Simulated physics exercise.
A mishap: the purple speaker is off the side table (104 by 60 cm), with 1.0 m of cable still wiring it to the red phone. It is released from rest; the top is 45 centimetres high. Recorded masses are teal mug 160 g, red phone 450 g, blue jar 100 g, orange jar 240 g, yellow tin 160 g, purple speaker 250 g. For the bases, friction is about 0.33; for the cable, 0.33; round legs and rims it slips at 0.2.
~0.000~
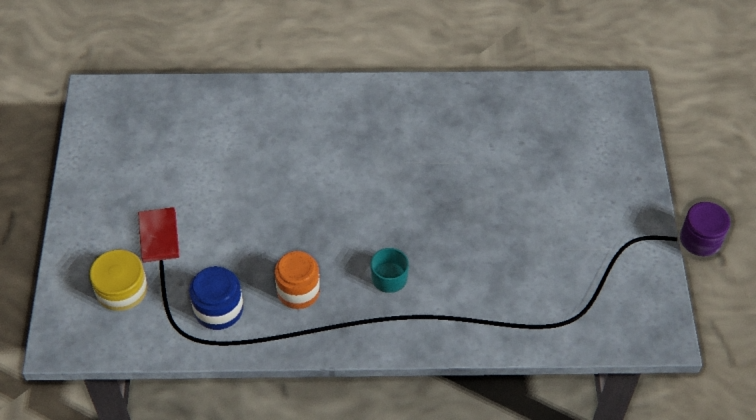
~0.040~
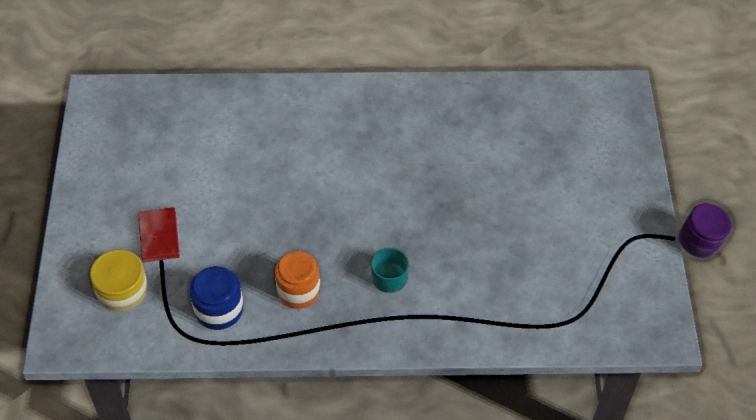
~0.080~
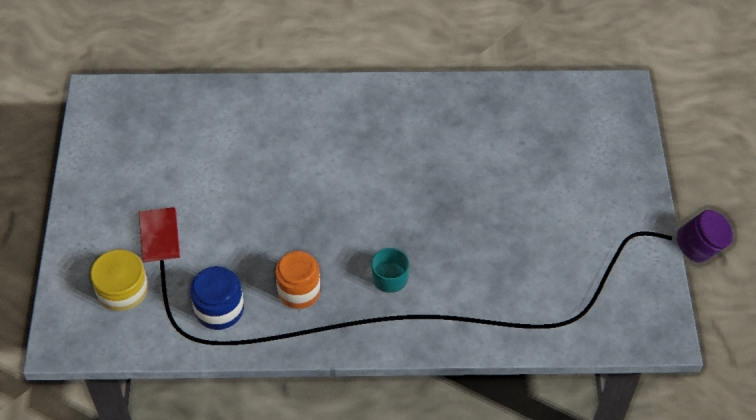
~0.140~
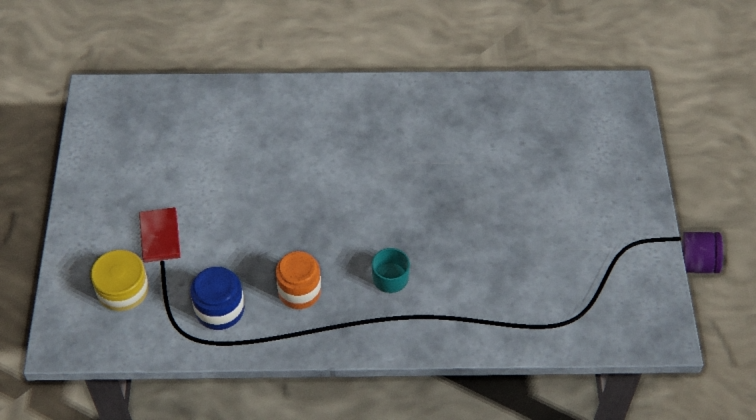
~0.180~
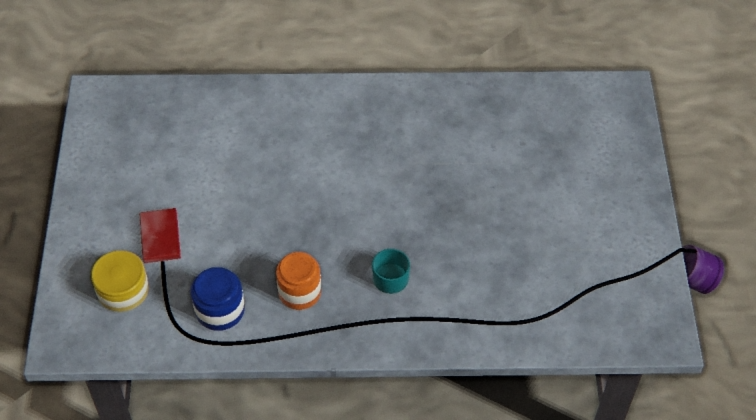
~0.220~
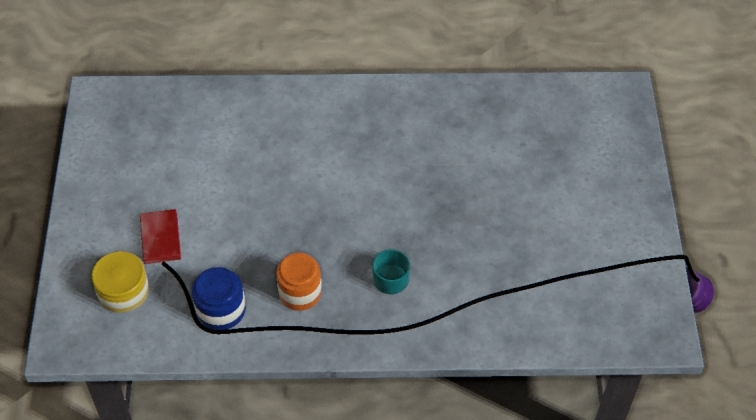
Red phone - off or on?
It is left up there.
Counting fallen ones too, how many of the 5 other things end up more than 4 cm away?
Counted result: 2.
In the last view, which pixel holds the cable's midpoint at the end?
I'd say roughly (527, 287) in the last picture.
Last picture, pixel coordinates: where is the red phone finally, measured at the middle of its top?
Around (191, 246).
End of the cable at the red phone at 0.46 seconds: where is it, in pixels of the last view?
In the last view it is close to (199, 264).
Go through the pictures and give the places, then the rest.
The first picture shows red phone (158, 232); cable runs through (623, 248) (548, 326) (415, 317) (293, 335) (171, 320).
The second picture shows purple speaker (709, 220); cable runs through (622, 248) (415, 317) (171, 320).
The third picture shows purple speaker (705, 236); cable runs through (621, 247) (416, 317) (172, 320).
The fourth picture shows purple speaker (702, 253); cable runs through (625, 249) (416, 317) (172, 320).
The fifth picture shows purple speaker (697, 269); cable runs through (658, 264) (418, 319) (173, 321).
The sixth picture shows red phone (160, 234); cable runs through (685, 257) (561, 278) (439, 317) (318, 330).
After 0.5 s, the cable's tail end at (199, 264); red phone 4 cm off its start, blue jar 26 cm off its start, purple speaker over the edge.
After 0.7 s, the cable's tail end at (208, 265); red phone 5 cm off its start, blue jar 36 cm off its start, purple speaker over the edge.
After 1.0 s, the cable's tail end at (215, 266); red phone 6 cm off its start at (191, 246), blue jar 36 cm off its start at (338, 129), purple speaker over the edge.
After 1.2 s, the cable's tail end at (215, 266); red phone 6 cm off its start, blue jar 36 cm off its start, purple speaker over the edge.
After 2.4 s, the cable's tail end at (215, 266); red phone 6 cm off its start at (191, 246), blue jar 36 cm off its start at (338, 129), purple speaker over the edge, orange jar 3 cm off its start at (305, 254).
